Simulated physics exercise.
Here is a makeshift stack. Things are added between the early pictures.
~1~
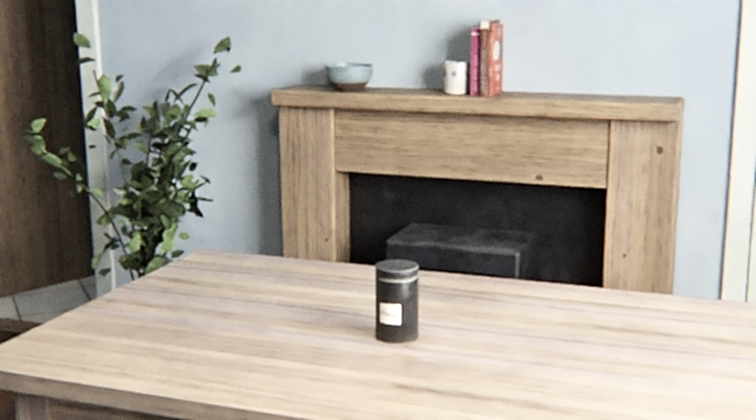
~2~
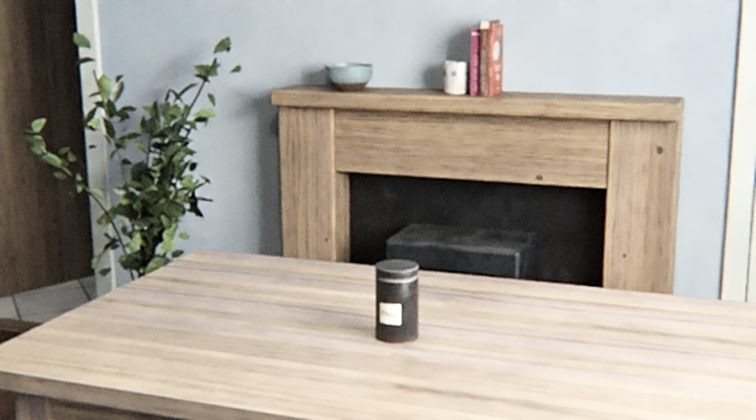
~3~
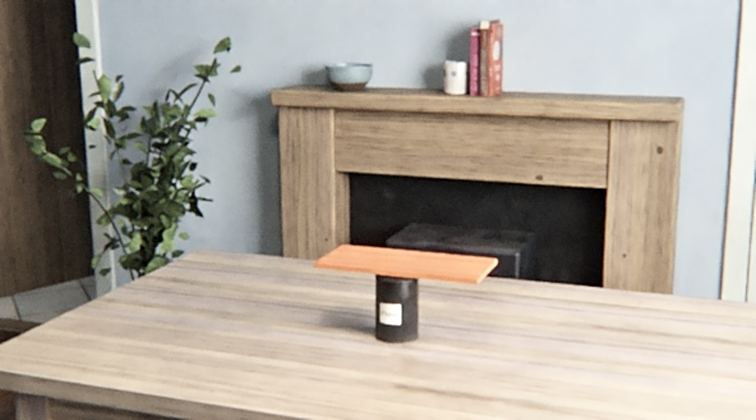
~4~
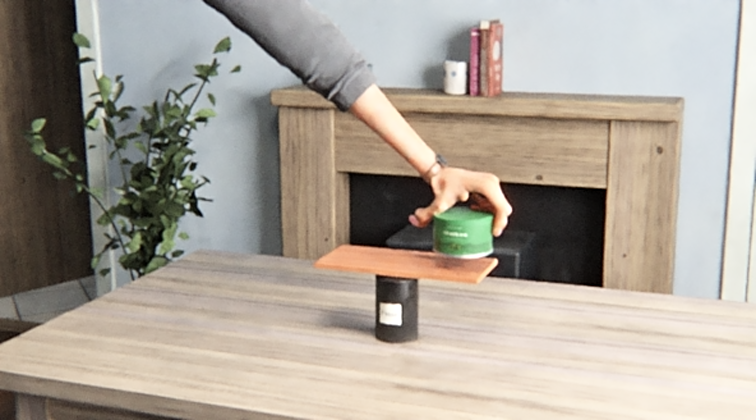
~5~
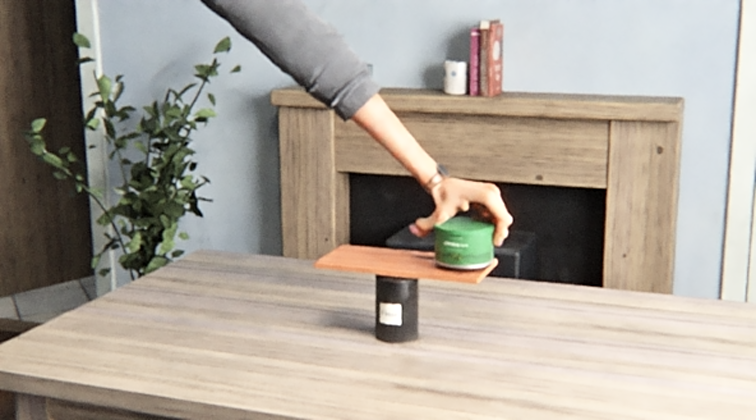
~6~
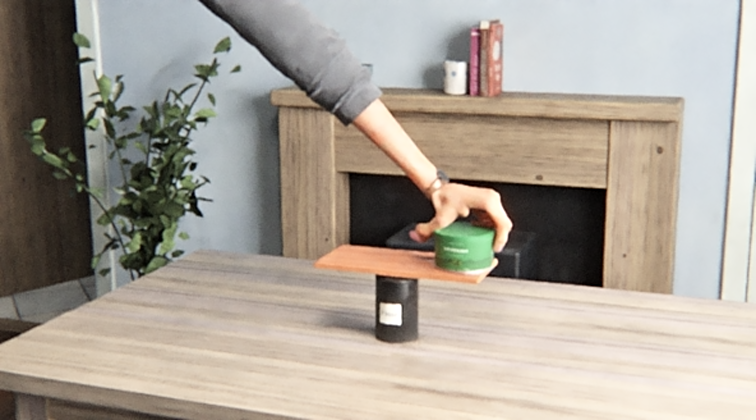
The video shows a dark jar on a wooden table, then an orange board lying across its top. A hand reaches in from above and lowers a green tub onto the board's right end, keeping hold of it.
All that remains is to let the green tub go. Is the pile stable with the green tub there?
Outcome: The stack loses its balance.
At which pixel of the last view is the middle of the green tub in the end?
At about (503, 310).
Then, 0.40 s after the last picture, green tub now fallen; orange board tipped 75° from how it was.
Then, 0.90 s after the last picture, orange board on its side.
Then, 1.50 s after the last picture, orange board now fallen.
At rest, fallen, orange board and green tub; black jar in place. Seen from the same camera at the end, green tub near (503, 310). The stack comes apart.
